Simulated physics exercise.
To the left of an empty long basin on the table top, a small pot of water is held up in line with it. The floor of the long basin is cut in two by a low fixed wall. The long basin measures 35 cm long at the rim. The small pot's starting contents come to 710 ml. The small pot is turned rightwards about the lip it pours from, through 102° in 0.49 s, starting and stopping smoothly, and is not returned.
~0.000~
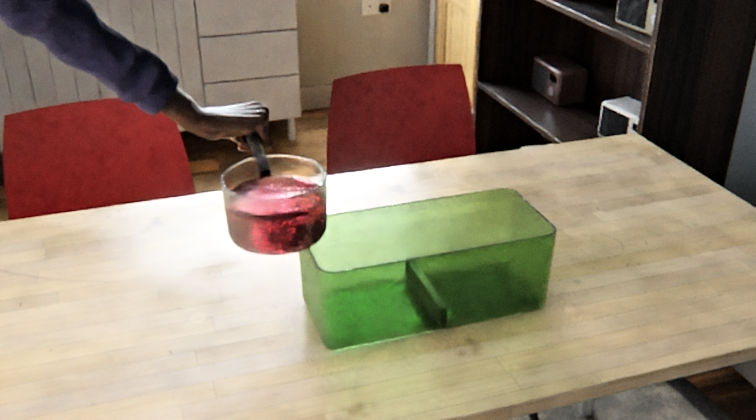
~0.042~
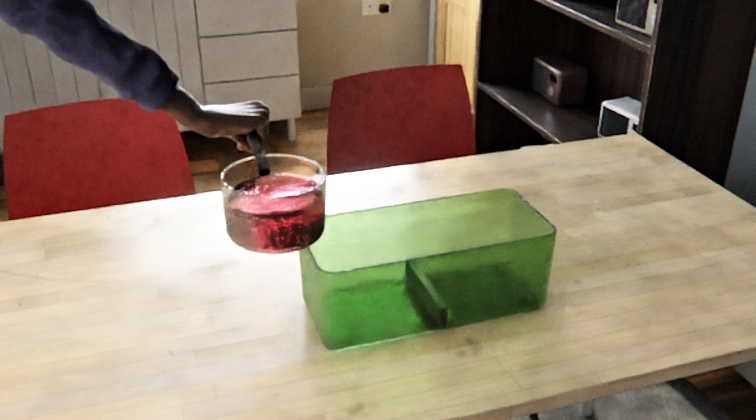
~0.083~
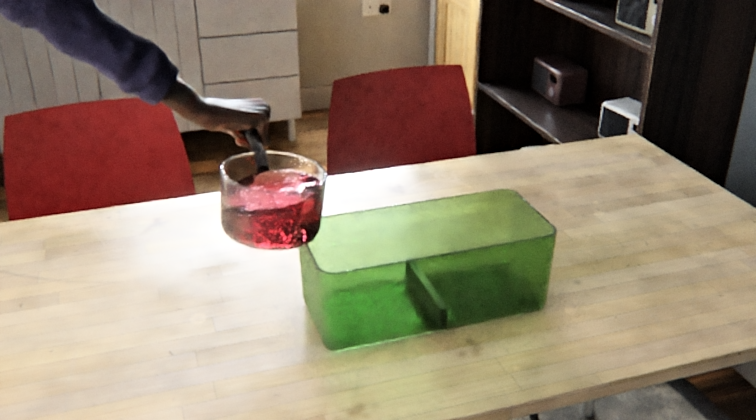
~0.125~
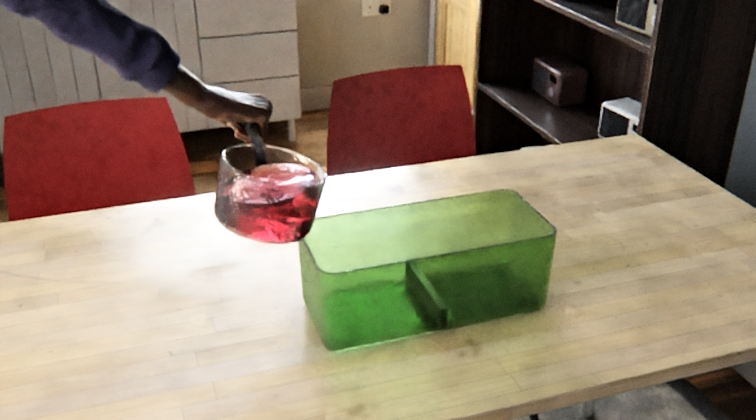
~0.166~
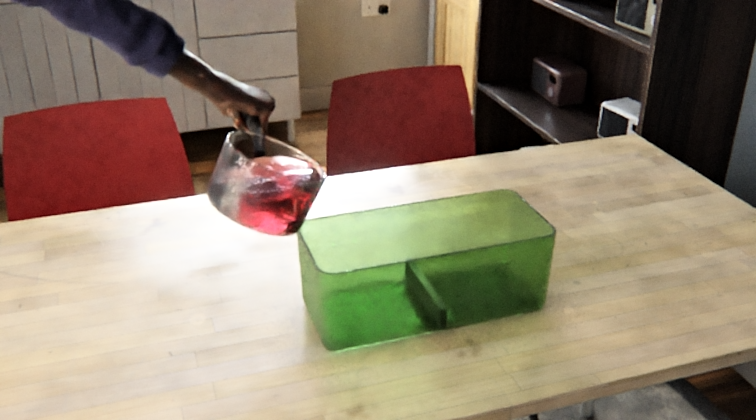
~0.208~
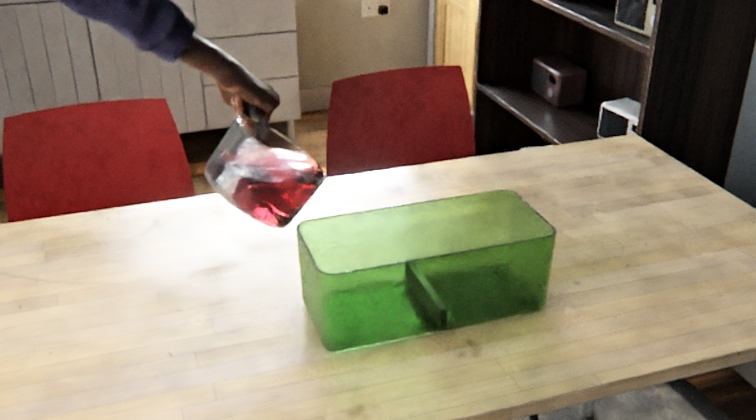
At a light wooden table with red chairs behind it, a hand holds a small clear pot of red liquid to the left of an empty green basin. The pot stays nearly level at first, then the hand tilts it smoothly rightwards, more and more steeply, the liquid shifting toward its right side.
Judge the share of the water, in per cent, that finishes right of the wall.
24 percent, roughly.
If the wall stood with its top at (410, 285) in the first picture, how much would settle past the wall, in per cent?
That would be about 50 in a hundred, I'd say.
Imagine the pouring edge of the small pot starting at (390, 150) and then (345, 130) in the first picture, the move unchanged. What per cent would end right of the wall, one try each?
Near 70 in a hundred on the first go and near 55 in a hundred on the second.
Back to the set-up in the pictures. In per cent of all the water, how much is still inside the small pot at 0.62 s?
8 %.
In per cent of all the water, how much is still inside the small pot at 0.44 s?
I'd estimate some 56 % remains.
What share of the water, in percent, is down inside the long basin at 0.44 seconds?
Estimate - around 3 in a hundred parts.
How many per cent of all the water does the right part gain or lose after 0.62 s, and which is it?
It climbs by roughly 14 per cent.
By 0.44 s the tilt is 100° and 55 per cent is still to pour, 3 is left of the wall and 0 right of it.
By 0.62 s the tilt is 102° and 8 per cent is still to pour, 59 is left of the wall and 9 right of it.
By 0.79 s the tilt is 102° and 2 per cent is still to pour, 68 is left of the wall and 21 right of it.
By 0.99 s the tilt is 102° and 0 per cent is still to pour, 73 is left of the wall and 21 right of it.
At rest 72 per cent lies left of the wall, 24 right of it and 5 outside.
